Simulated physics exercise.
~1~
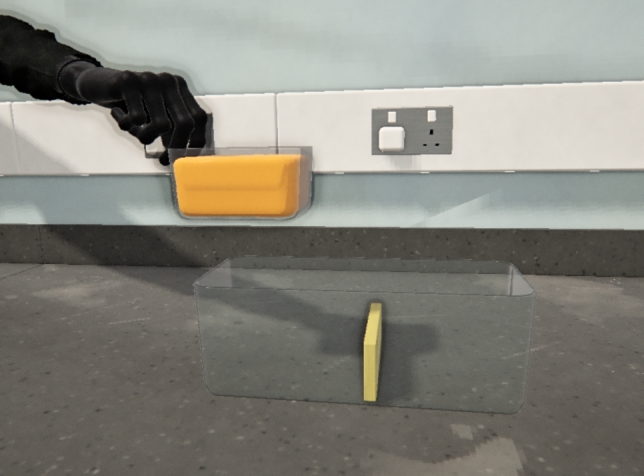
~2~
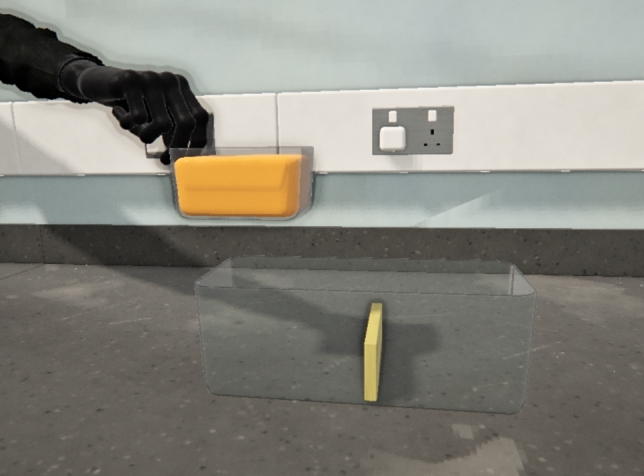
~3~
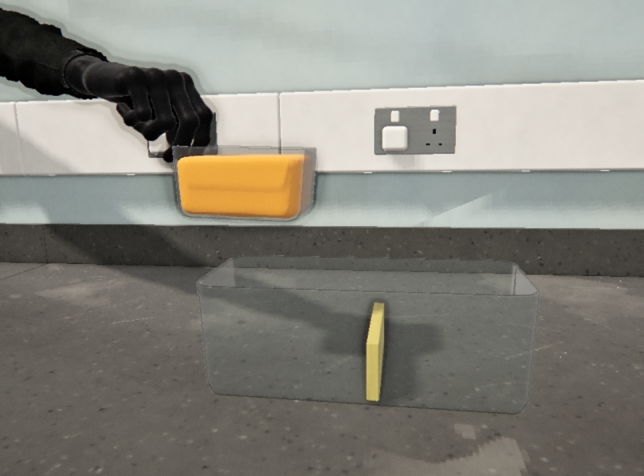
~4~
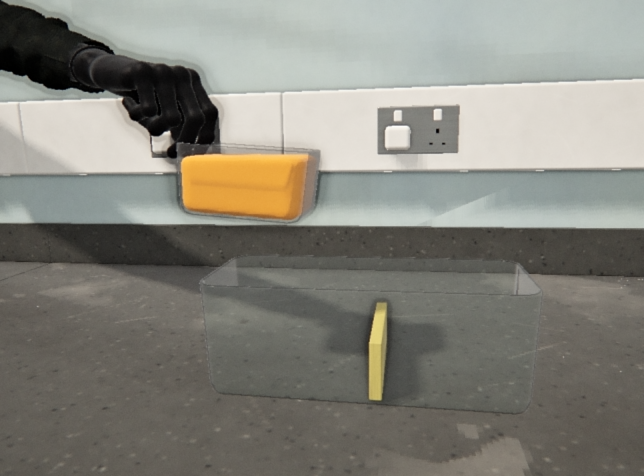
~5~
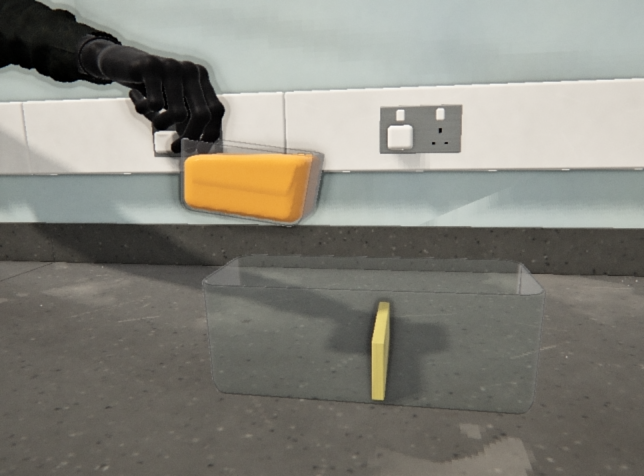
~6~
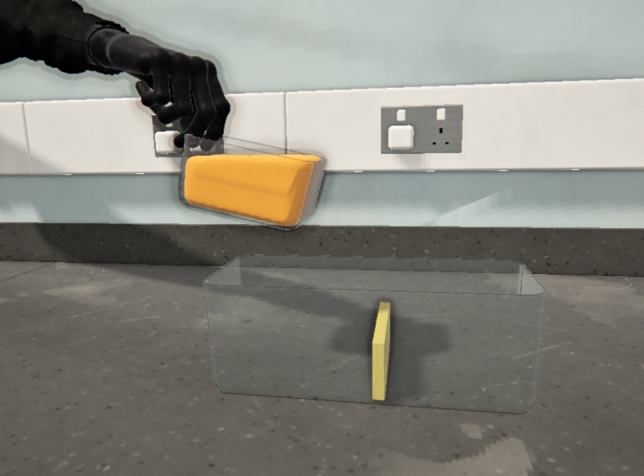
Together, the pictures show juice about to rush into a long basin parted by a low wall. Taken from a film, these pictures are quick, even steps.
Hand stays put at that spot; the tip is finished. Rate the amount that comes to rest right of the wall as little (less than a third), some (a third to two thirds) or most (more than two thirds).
Some.
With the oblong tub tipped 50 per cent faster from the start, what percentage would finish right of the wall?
Roughly 35 per cent ends up there.
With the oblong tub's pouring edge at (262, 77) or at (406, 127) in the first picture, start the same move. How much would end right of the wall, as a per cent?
Estimate, in order: 5 and 95 per cent.
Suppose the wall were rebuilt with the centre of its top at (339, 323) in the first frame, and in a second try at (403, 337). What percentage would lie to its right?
Roughly 75 % and then 0 %.
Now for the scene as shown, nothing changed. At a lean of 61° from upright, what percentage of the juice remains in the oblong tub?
Looks like roughly 50 percent is still held.
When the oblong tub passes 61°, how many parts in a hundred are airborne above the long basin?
Roughly 25 percent.
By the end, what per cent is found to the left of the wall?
Roughly 55 in a hundred.
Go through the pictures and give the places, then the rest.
The first picture shows tilt 0°; pouring edge (306, 149); surface from (190, 160) to (305, 158); the long basin's rim runs from (214, 271) to (522, 279); the wall's top is at (373, 323).
The second picture shows tilt 1°; pouring edge (307, 149); surface from (191, 159) to (305, 159).
The third picture shows tilt 2°; pouring edge (310, 151); surface from (194, 159) to (309, 158).
The fourth picture shows tilt 5°; pouring edge (314, 153); surface from (198, 158) to (312, 158).
The fifth picture shows tilt 8°; pouring edge (318, 157); surface from (201, 158) to (315, 158).
The sixth picture shows tilt 13°; pouring edge (320, 163); surface from (203, 158) to (320, 159).
A moment on, the oblong tub is tipped part way and 50 per cent is still to pour, 10 is left of the wall and 13 right of it.
Next, the oblong tub is tipped on its side and 12 per cent is still to pour, 40 is left of the wall and 43 right of it.
Then the oblong tub is tipped on its side and 2 per cent is still to pour, 54 is left of the wall and 43 right of it.
Later the oblong tub is tipped on its side and 0 per cent is still to pour, 56 is left of the wall and 43 right of it.
At rest 56 per cent lies left of the wall, 43 right of it and 0 outside.
